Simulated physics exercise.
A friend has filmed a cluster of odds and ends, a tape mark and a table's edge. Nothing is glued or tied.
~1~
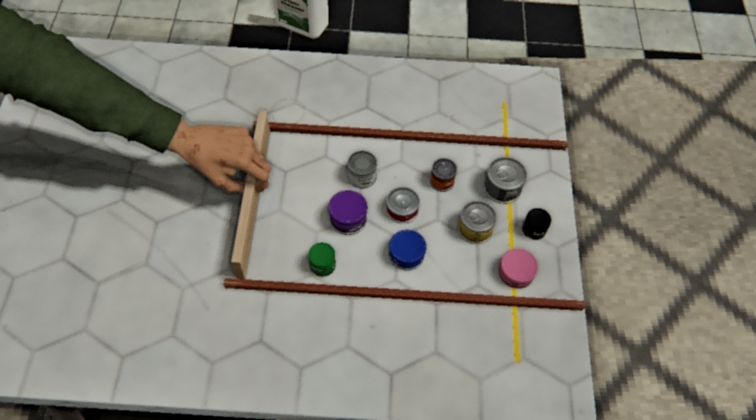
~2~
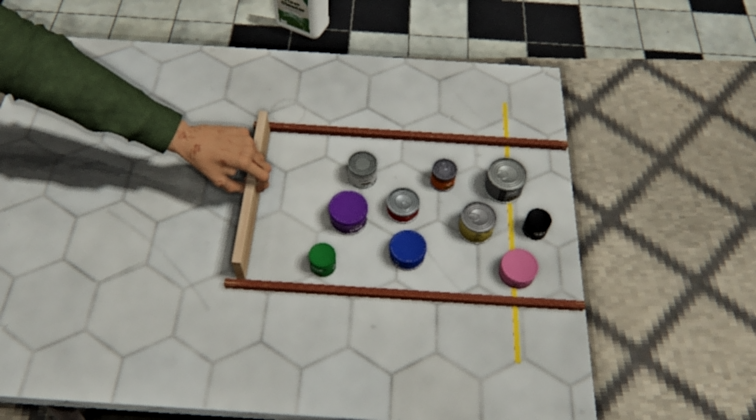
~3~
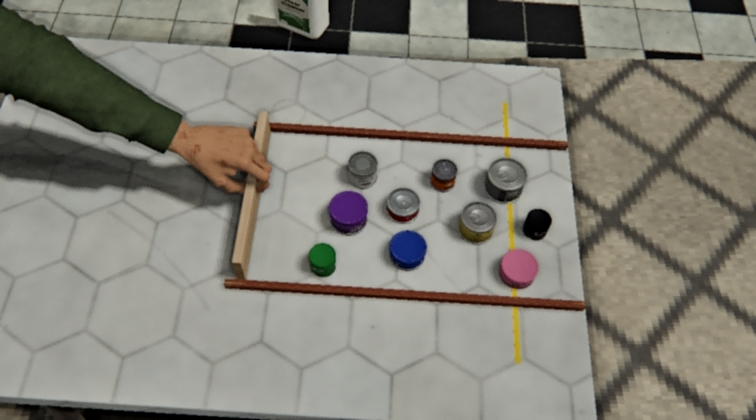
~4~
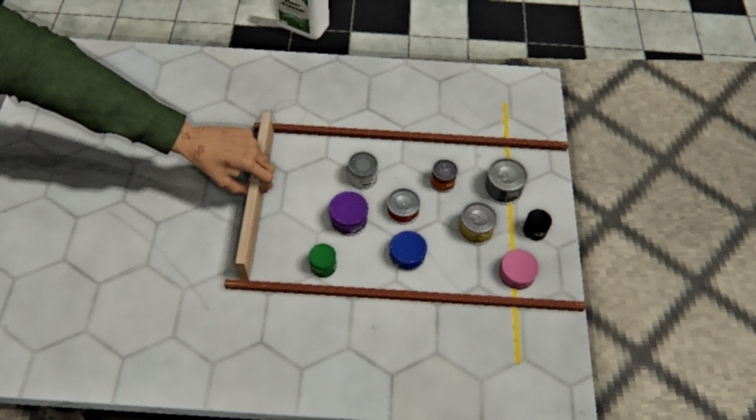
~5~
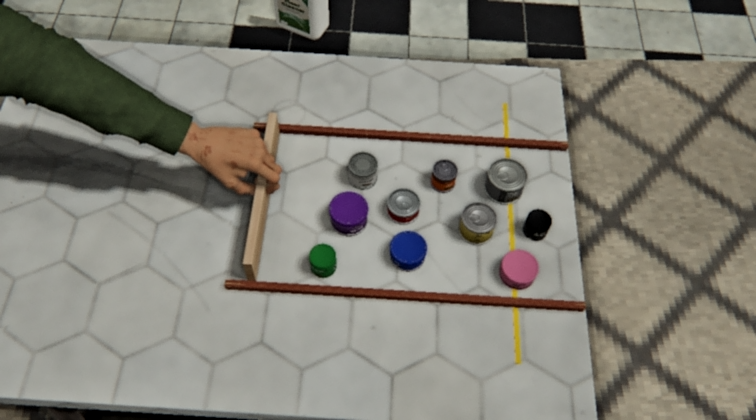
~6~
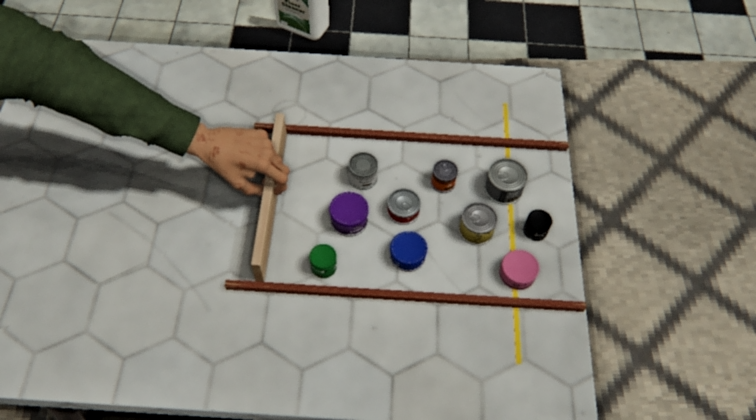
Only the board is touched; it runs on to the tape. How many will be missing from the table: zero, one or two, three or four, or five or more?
The number that fall off is one or two.
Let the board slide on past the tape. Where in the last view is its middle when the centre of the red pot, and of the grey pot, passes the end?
About (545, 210), and (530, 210) for the other.
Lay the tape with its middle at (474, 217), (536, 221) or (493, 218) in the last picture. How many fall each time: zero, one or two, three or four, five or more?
Taking them in turn, zero; 3 or 4; not one.
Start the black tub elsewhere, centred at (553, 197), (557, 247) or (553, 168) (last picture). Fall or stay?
In turn it is kept; stays on; tumbles off.
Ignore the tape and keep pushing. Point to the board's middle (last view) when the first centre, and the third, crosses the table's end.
Its middle is around (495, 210) and later (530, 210).
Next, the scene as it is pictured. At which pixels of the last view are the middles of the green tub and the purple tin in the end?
Near (530, 284) and (532, 223).
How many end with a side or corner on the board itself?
4 of them.
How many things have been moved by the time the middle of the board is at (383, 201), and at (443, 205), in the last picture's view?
5 and 8.
Soon after, none off yet; black tub at rest near (537, 226); pink tub at rest near (519, 270); grey pot at rest near (506, 182).
By the end, the number that fall off is one or two; fallen, black tub.
